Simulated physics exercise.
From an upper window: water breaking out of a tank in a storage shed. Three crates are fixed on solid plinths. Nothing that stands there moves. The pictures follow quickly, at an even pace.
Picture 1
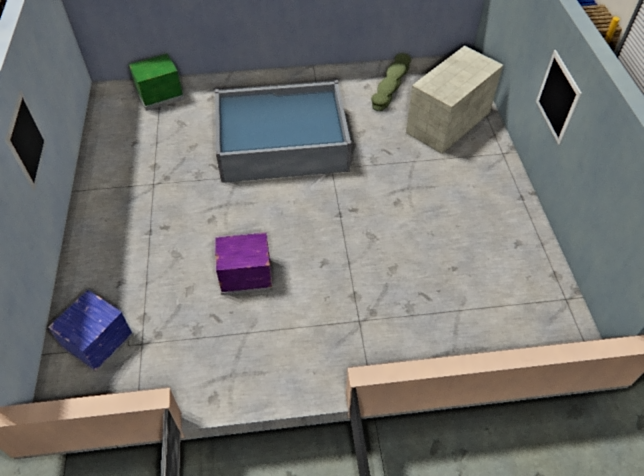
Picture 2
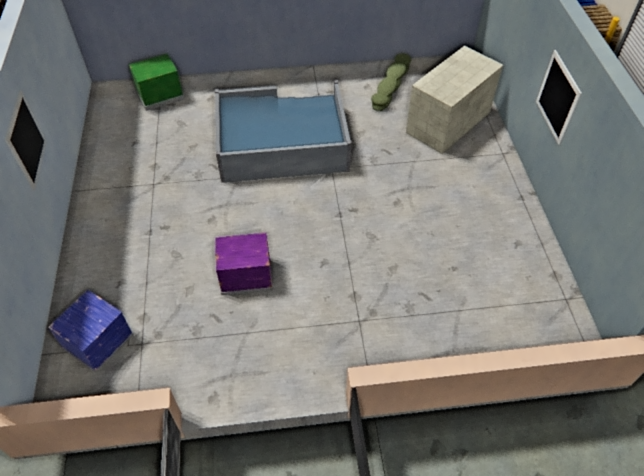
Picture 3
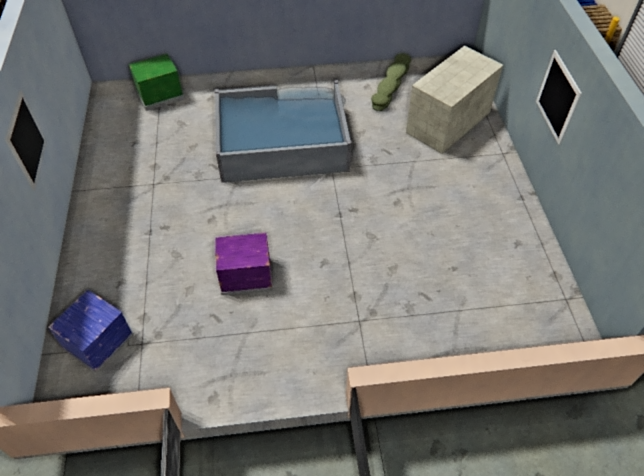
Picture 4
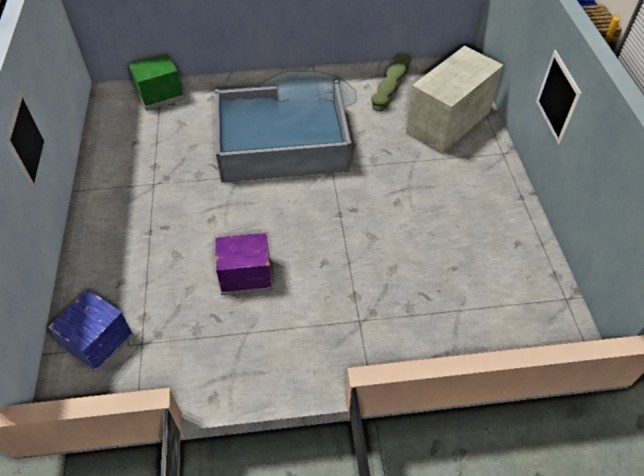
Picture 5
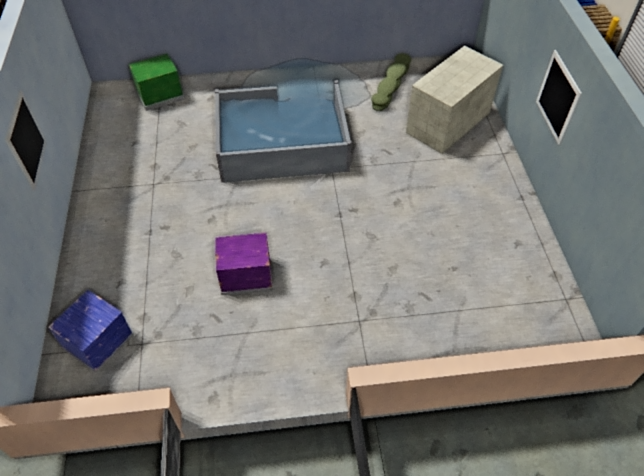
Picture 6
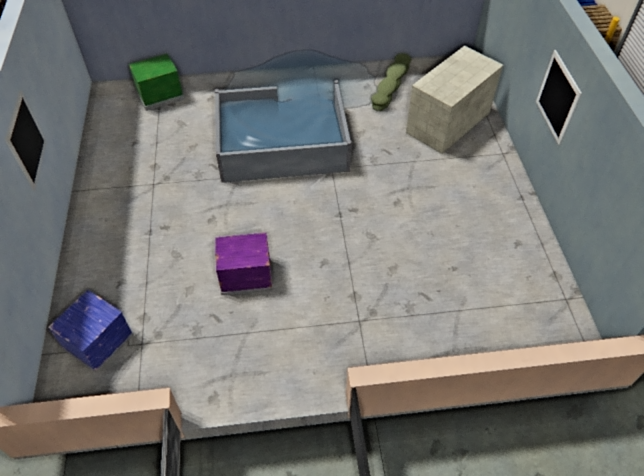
In this clip, a tank of still blue water sits in a walled room with green, purple and blue boxes and a larger pale block, then water pours out through its far side and spreads across the floor behind it.
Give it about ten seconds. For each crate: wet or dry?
One by one: The blue crate is soaked; the green crate is soaked; the purple crate keeps dry.
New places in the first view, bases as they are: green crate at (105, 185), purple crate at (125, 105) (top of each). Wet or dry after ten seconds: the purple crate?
Then: The purple one takes water.
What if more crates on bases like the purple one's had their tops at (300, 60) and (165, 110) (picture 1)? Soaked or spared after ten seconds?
As listed: Is soaked, is soaked.
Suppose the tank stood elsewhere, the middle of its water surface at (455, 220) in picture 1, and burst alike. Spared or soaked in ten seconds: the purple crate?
My reading: Purple remains dry.
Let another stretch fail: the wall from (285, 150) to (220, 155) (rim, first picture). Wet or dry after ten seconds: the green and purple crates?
Then: The green crate is safe, the purple crate ends up wet.
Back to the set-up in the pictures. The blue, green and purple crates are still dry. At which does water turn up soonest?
That is the green crate.
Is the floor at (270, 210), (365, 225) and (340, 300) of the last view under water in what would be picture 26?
One after the other: No water, free of water, not flooded.
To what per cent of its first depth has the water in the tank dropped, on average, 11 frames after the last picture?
Near 52 in a hundred.
A moment on, water covers 10 % of the floor; the blue crate not reached, the green crate water round its plinth, the purple crate not reached.
Next, water covers 15 % of the floor; the blue crate not reached, the green crate water round its plinth, the purple crate not reached.
Then, water covers 30 % of the floor; the blue crate not reached, the green crate water round its plinth, the purple crate not reached.
Later, water covers 60 % of the floor; the blue crate water round its plinth, the green crate water round its plinth, the purple crate water round its plinth.
In the end, water covers 90 % of the floor; the blue crate was topped, the green crate was topped, the purple crate stayed above the water.
